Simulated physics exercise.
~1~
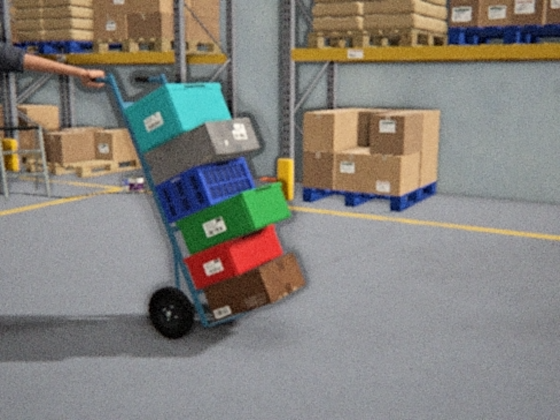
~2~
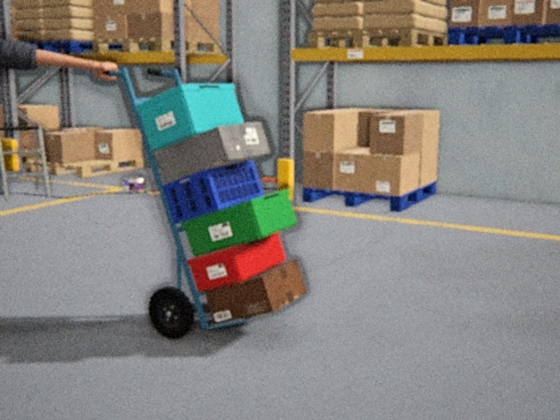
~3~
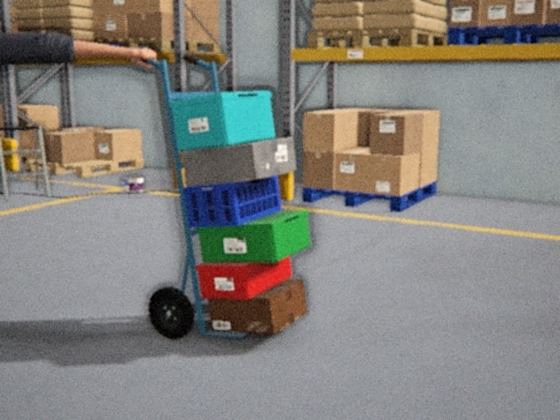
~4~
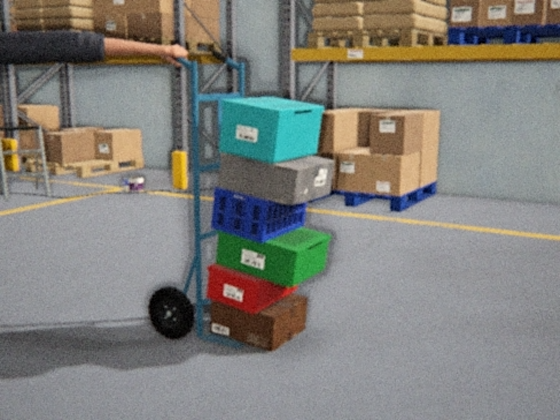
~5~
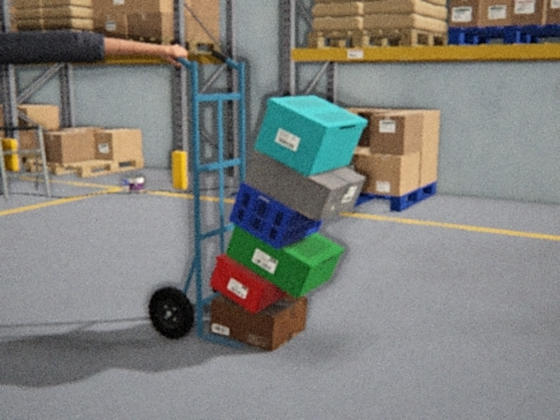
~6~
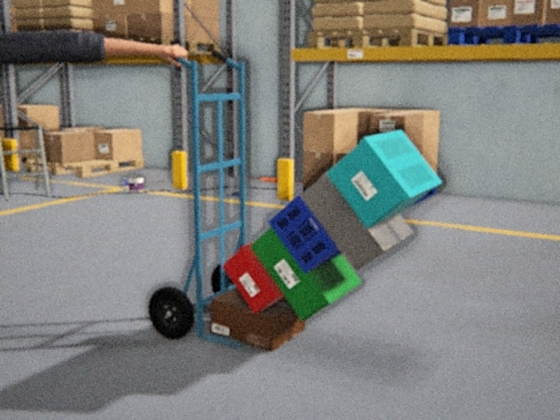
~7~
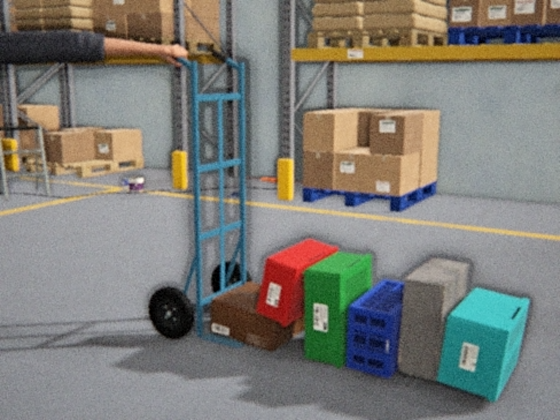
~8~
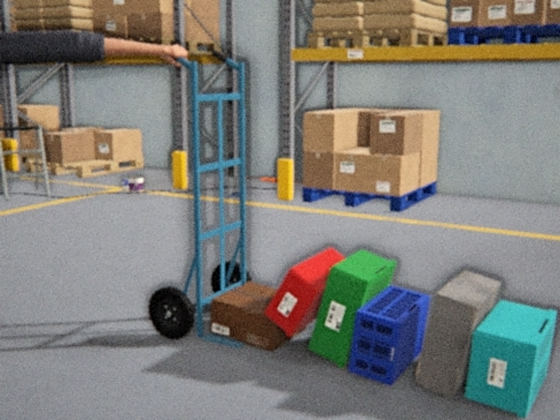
In a warehouse with loaded shelves and a pallet of cartons behind, a hand at the left holds a blue hand truck tilted back, stacked with six loose containers. The hand swings the truck upright, and the stack rides forward with it. Once the truck stands straight, the load keeps going, leaning away to the right with the turquoise tote on top. The upper containers topple over and drop to the floor. At the end the green, blue, grey and turquoise ones lie in a row, the red tote leans tipped against the brown box, and that box remains at the base of the upright truck.
